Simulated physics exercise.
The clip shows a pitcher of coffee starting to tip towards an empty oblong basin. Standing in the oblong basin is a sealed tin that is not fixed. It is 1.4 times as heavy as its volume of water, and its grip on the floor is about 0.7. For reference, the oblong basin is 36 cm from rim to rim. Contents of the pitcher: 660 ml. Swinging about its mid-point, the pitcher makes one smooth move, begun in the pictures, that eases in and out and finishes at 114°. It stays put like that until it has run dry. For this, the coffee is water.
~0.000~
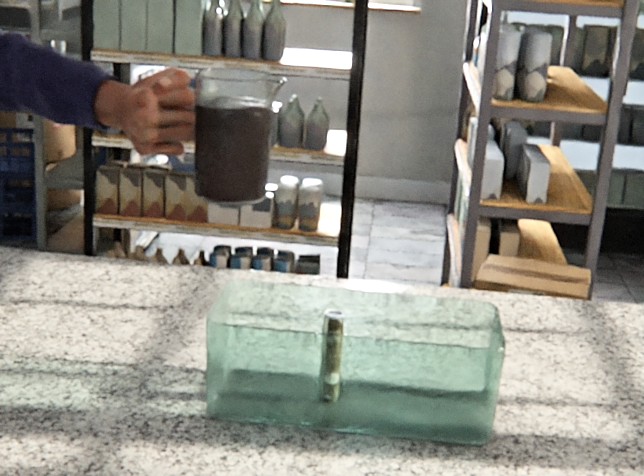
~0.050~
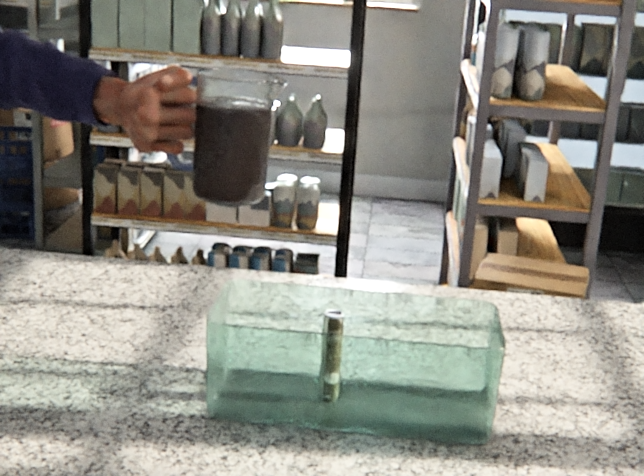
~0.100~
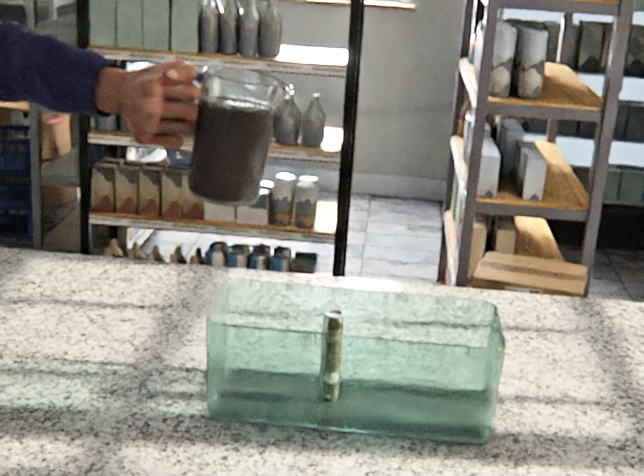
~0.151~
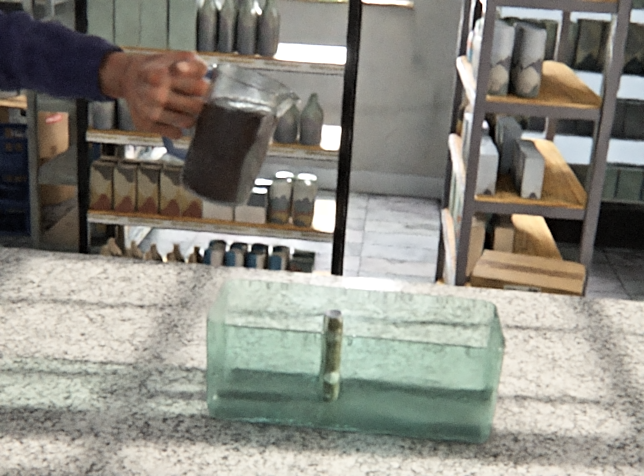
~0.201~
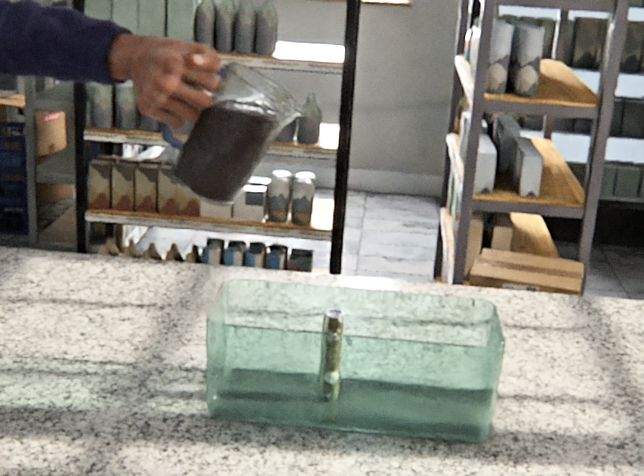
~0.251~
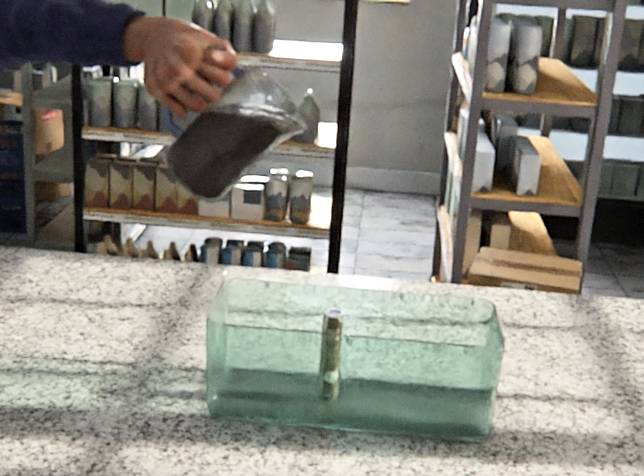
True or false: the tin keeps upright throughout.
True.
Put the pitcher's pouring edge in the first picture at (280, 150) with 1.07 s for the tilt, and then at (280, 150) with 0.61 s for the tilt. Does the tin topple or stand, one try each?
Trial 1 - tin tips; trial 2 - tin tips.
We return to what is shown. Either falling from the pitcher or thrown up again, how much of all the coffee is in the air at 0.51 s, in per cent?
Close to 30 in a hundred.
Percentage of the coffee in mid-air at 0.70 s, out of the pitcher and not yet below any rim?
Estimate: Around 30 per cent.
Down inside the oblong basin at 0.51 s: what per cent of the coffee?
I'd put it near 5 percent.
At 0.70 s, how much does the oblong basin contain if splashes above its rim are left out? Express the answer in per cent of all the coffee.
Looks like about 54 % of the whole amount.
After 0.51 s the tilt is 106° and 64 per cent is still to pour; the tin stands where it began.
After 0.70 s the tilt is 114° and 16 per cent is still to pour; the tin stands where it began.
After 0.89 s the tilt is 114° and 1 per cent is still to pour; the tin stands where it began.
After 1.11 s the tilt is 114° and 0 per cent is still to pour; the tin stands where it began.
In the end the tin stands where it began.
